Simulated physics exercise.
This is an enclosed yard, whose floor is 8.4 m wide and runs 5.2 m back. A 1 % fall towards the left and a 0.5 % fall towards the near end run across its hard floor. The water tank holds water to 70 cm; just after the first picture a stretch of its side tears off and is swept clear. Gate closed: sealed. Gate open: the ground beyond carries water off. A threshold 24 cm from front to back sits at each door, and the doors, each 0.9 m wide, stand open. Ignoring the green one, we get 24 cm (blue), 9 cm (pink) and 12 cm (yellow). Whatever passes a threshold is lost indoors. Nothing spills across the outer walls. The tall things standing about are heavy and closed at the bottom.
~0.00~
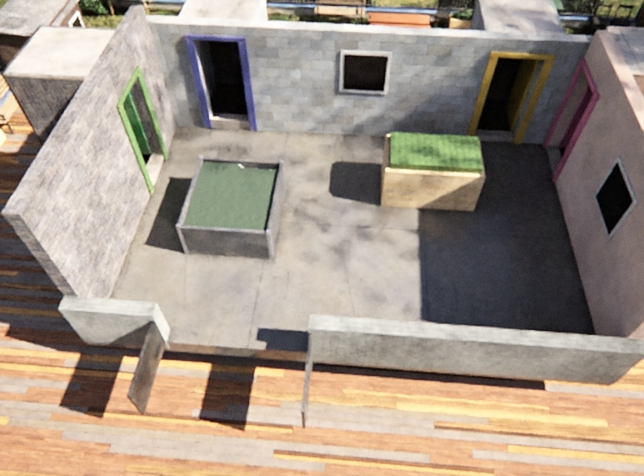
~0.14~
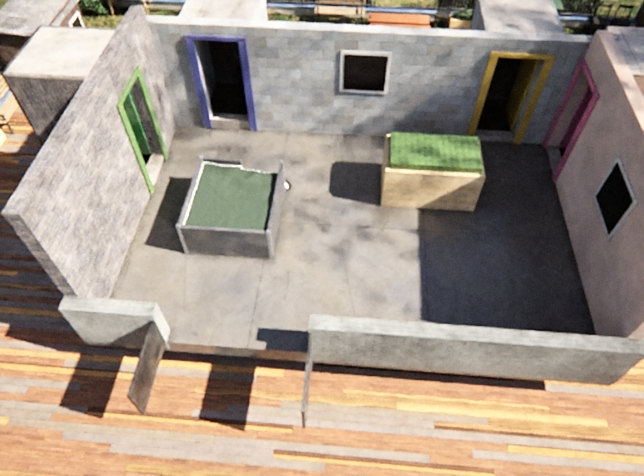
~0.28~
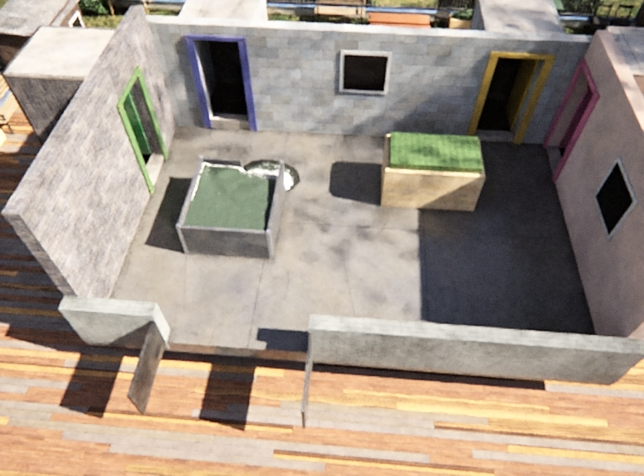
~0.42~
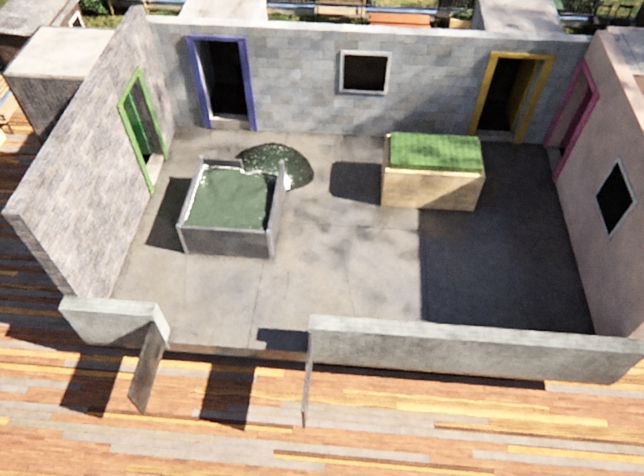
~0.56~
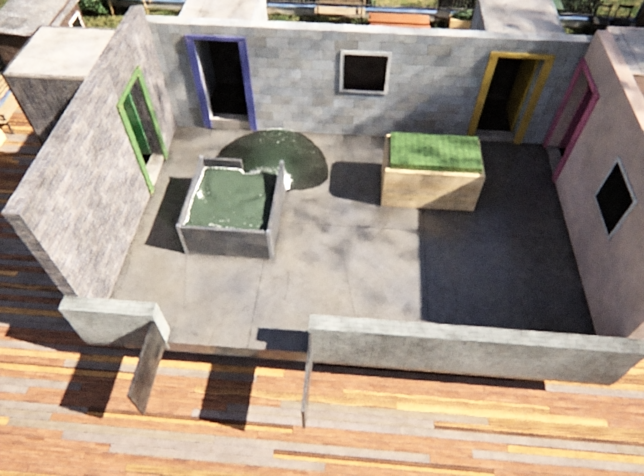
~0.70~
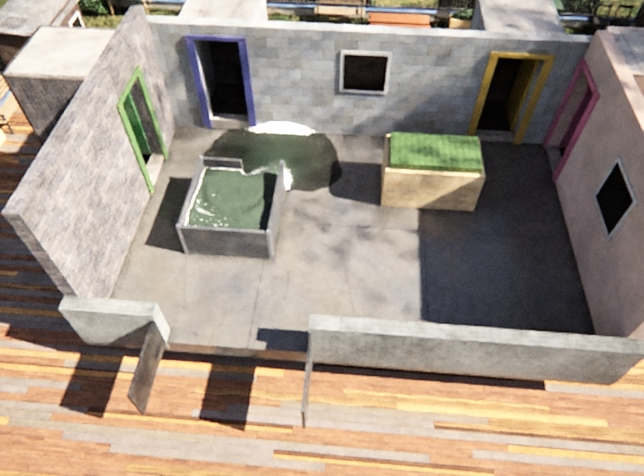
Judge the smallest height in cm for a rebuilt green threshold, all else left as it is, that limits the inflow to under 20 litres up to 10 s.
Roughly 6.5 cm at the least.
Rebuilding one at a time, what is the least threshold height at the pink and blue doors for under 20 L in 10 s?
You'd want about 12.5 centimetres at pink and about 15 centimetres at blue.
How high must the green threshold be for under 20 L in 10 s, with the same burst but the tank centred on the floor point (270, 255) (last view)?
A minimum of about 7.0 cm.
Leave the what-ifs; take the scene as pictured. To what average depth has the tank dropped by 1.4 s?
Near 46 cm, averaged.
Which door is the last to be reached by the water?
The answer is the pink door.
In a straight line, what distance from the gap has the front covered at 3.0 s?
Front distance: Approx. 6.2 m.
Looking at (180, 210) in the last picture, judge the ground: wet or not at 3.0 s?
At that moment it's submerged.
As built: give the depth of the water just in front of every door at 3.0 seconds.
Depths in cm - blue: 14, pink: 11, green: 11, yellow: 3.
After 1.4 s water covers 15 % of the floor, deepest (36 cm) near (266, 186); it has not reached the green door.
After 3.0 s water covers 35 % of the floor, deepest (24 cm) near (184, 130); 11 cm at the green door, 0 litres in over its 16 cm threshold.
After 10.0 s water covers 90 % of the floor, deepest (11 cm) near (100, 324); 5 cm at the green door, 0 litres in over its 16 cm threshold.
At the green door as built, the water arrived by 1.8 s and peaked near 11 cm at 3.2 s.
Run again over the same 10 s with other heights there, 34 litres in over 5 cm, 14 litres over 7 cm. The limit of 20 litres is kept from about 6.5 cm up.
